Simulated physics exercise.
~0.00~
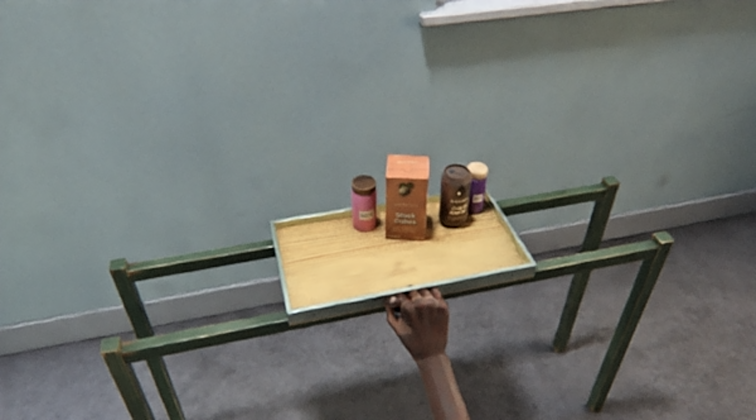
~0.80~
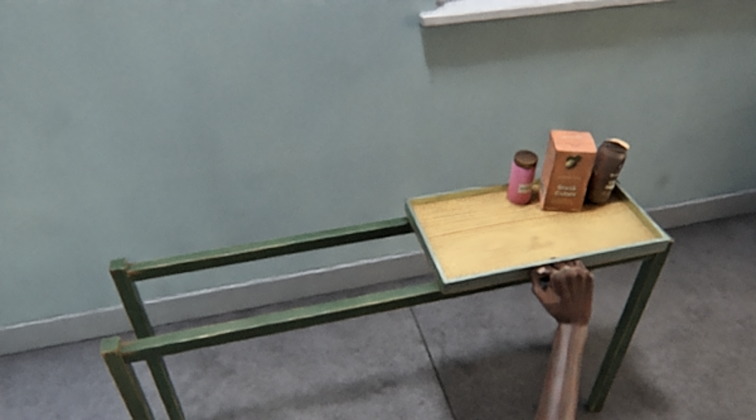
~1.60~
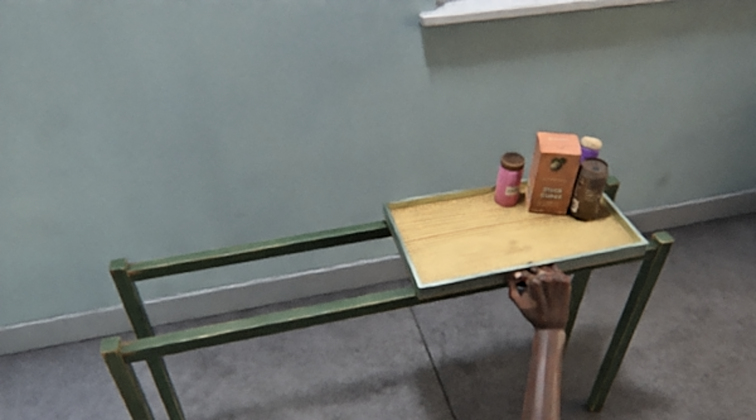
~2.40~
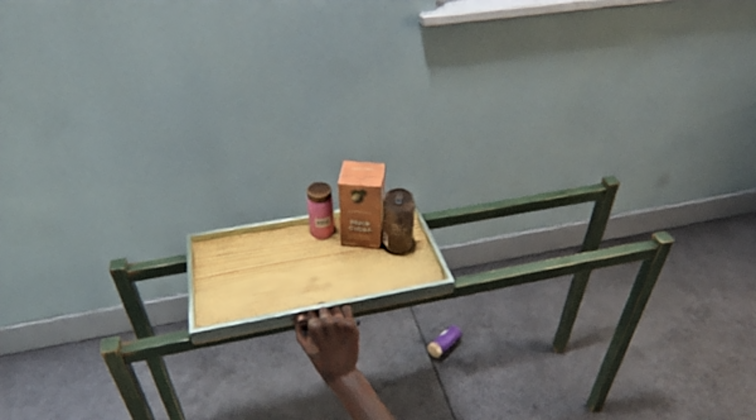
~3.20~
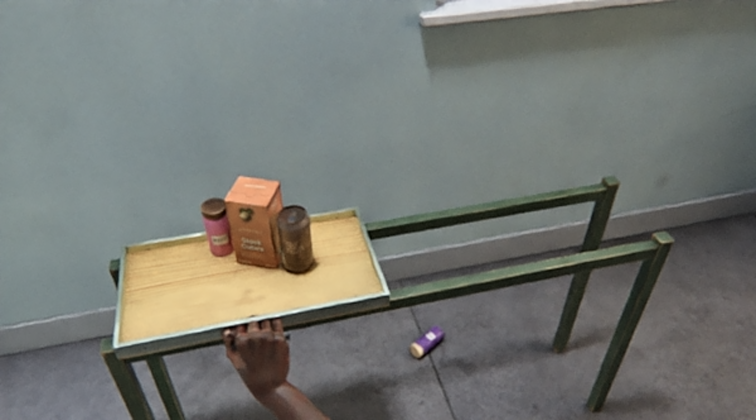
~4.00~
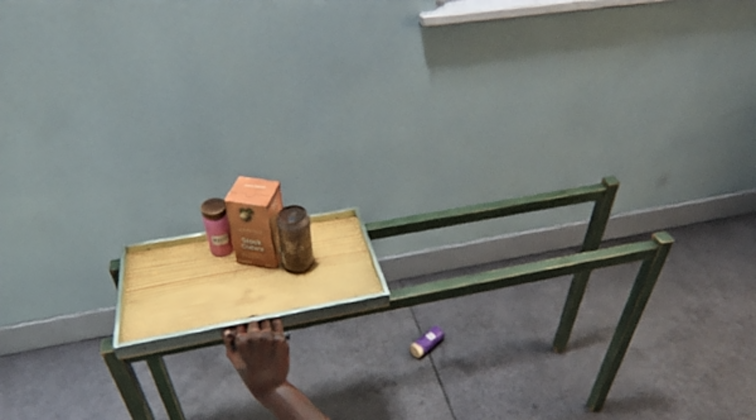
A shallow wooden tray with a pale rim sits on a green metal frame against a grey-green wall, seen from slightly above, with a dark hand gripping its front edge. Toward its back stand a pink shaker, an orange carton, a brown can and, behind the can, a purple shaker. The hand slides the tray to the right end, where the brown can and purple shaker lean. The tray then starts back left, the can upright again and the purple shaker still tilting. As it continues left, the purple shaker drops to the grey floor. The tray rests at the left end, the other three items upright on it and the purple shaker lying below.
